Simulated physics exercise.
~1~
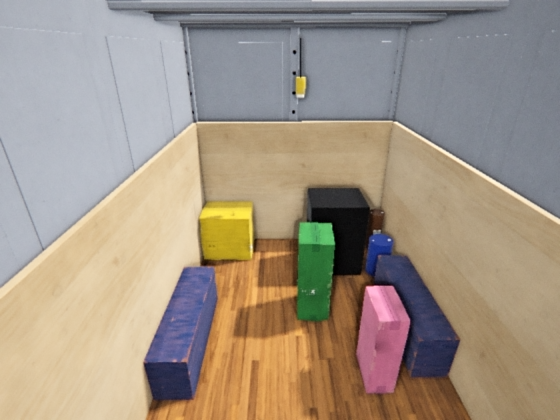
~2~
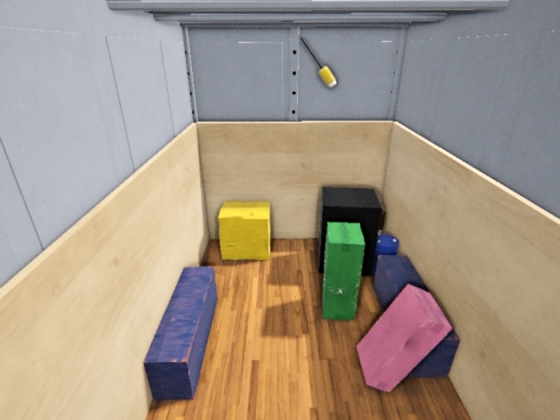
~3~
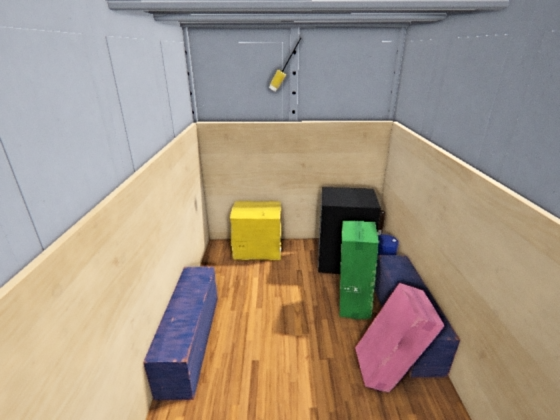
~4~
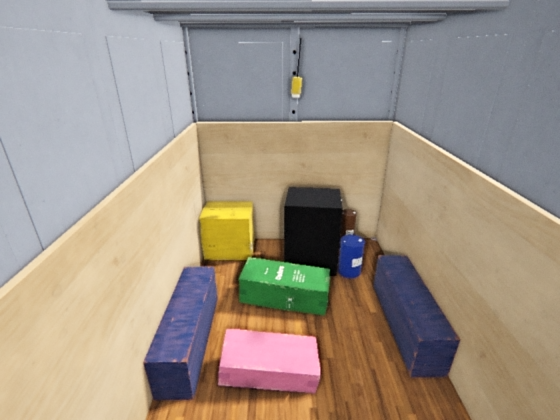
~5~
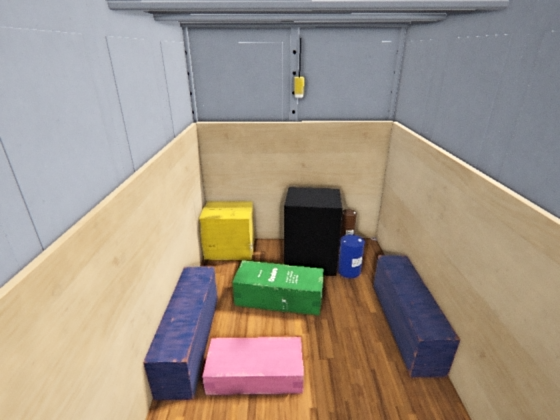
In the load bay of a works van, as a lamp swings, the boxes, black appliance and canisters shift right and the pink box leans, then the load slides left, leaving the green and pink boxes on their sides and the yellow box back at its spot.
